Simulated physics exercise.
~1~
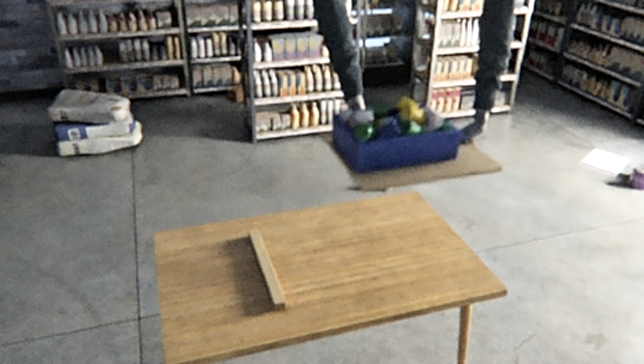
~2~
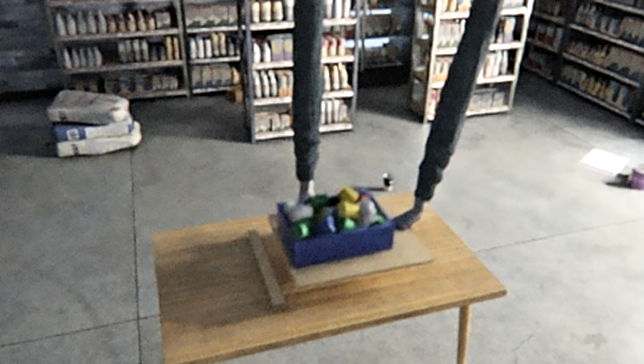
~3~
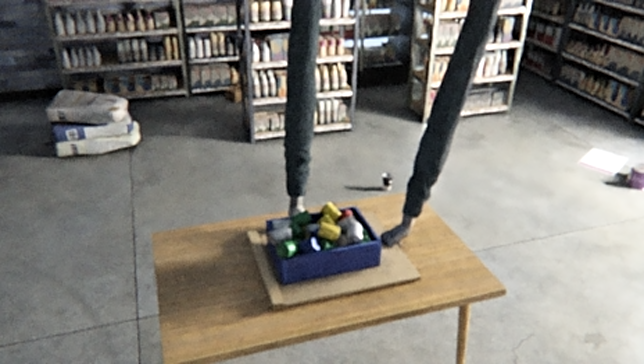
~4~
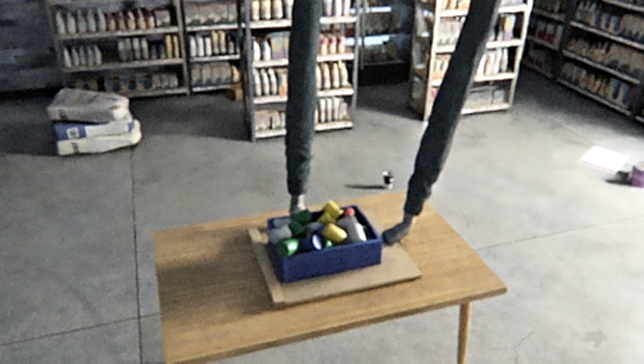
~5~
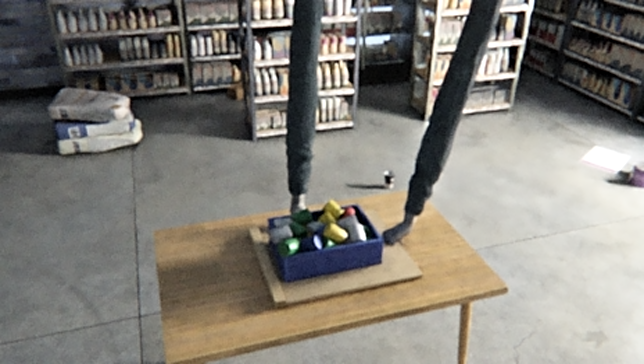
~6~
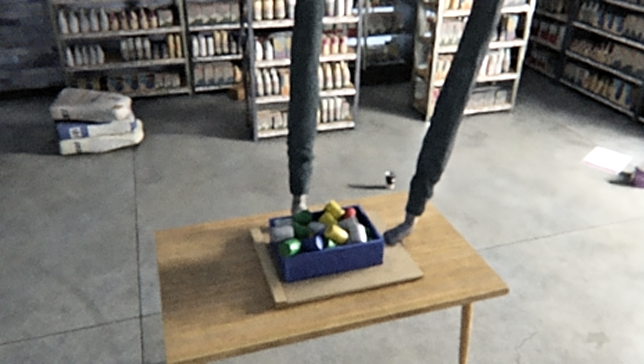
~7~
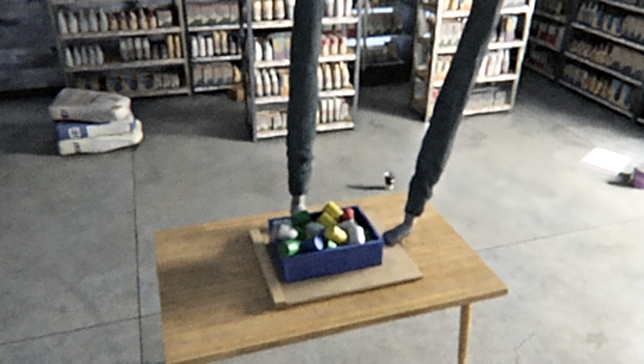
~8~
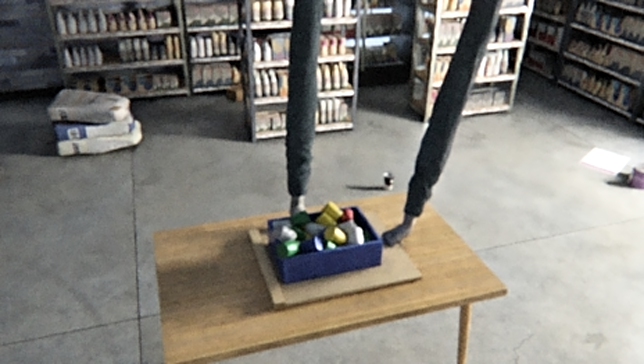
At the start, two arms in dark sleeves hold a blue crate of colourful jars on a flat board above a wooden table, with stocked shelves lining the room behind. A light wooden strip lies across the tabletop. The arms swing the board and crate down and to the left onto the table. The board then settles a little further left, up against the strip, and the jars shift about inside the crate. After that, the hands stay beside the crate and everything rests almost still, with the jars still piled inside it.
